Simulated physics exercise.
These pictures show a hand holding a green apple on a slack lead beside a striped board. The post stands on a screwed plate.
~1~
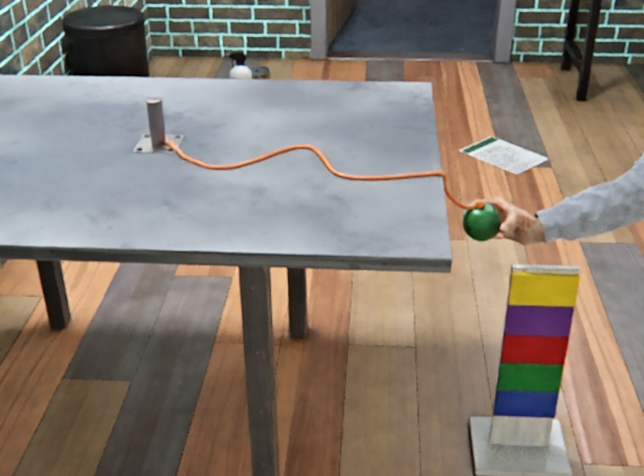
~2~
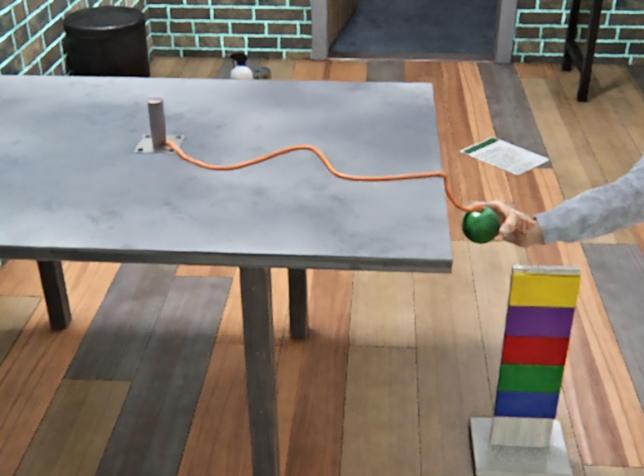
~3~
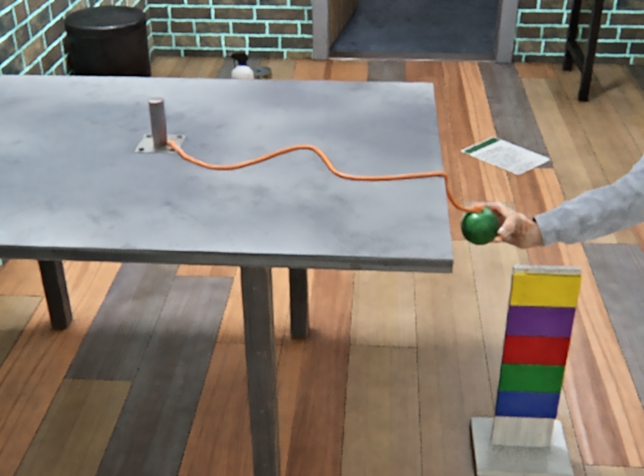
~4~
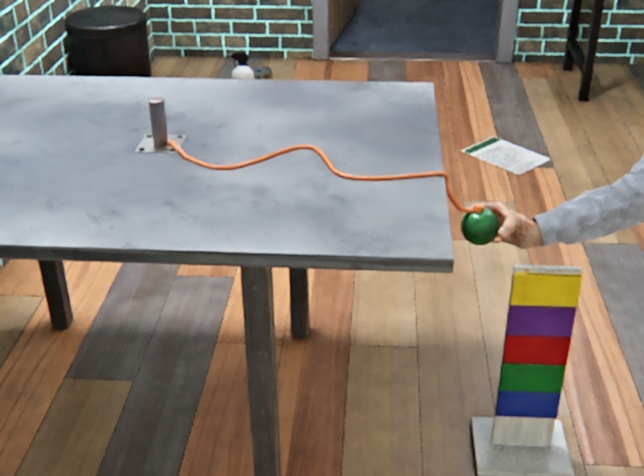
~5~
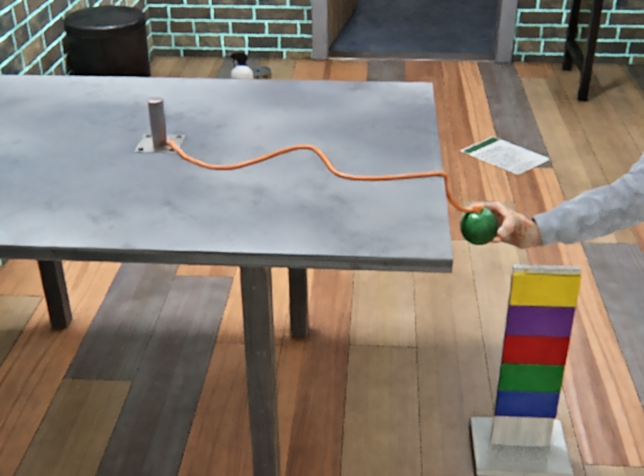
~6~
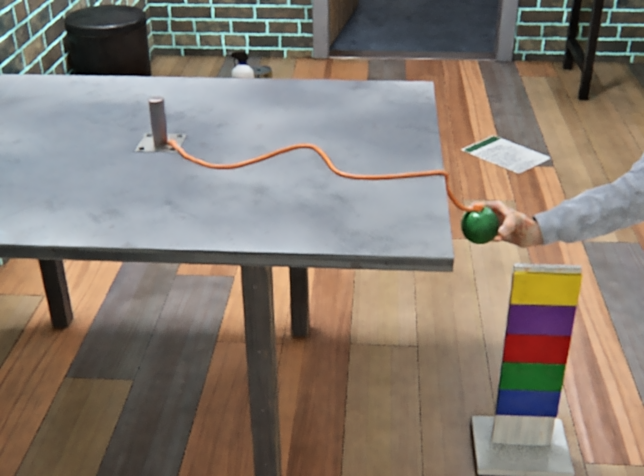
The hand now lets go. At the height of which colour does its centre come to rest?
The lead holds its middle at purple.
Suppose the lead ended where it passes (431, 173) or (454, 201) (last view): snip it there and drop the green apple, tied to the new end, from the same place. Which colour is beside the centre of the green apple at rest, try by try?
Taking them in turn: None, it hangs higher; yellow.
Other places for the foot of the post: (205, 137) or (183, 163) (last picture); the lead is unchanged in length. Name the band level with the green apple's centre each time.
One after the other, red; red.
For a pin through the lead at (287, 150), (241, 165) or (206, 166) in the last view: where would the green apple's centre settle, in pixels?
In that order: (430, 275), (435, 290) and (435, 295).
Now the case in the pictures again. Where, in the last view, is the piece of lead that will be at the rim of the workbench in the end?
It lies at about (362, 178).
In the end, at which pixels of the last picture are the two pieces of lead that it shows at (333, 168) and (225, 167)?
The first at (408, 164), the second at (257, 150).
A little later, apple near (461, 311); level with purple.
Next, apple near (406, 298); level with purple.
Later still, apple near (437, 309); level with purple.
When it is over, apple near (441, 309); level with purple. At purple.
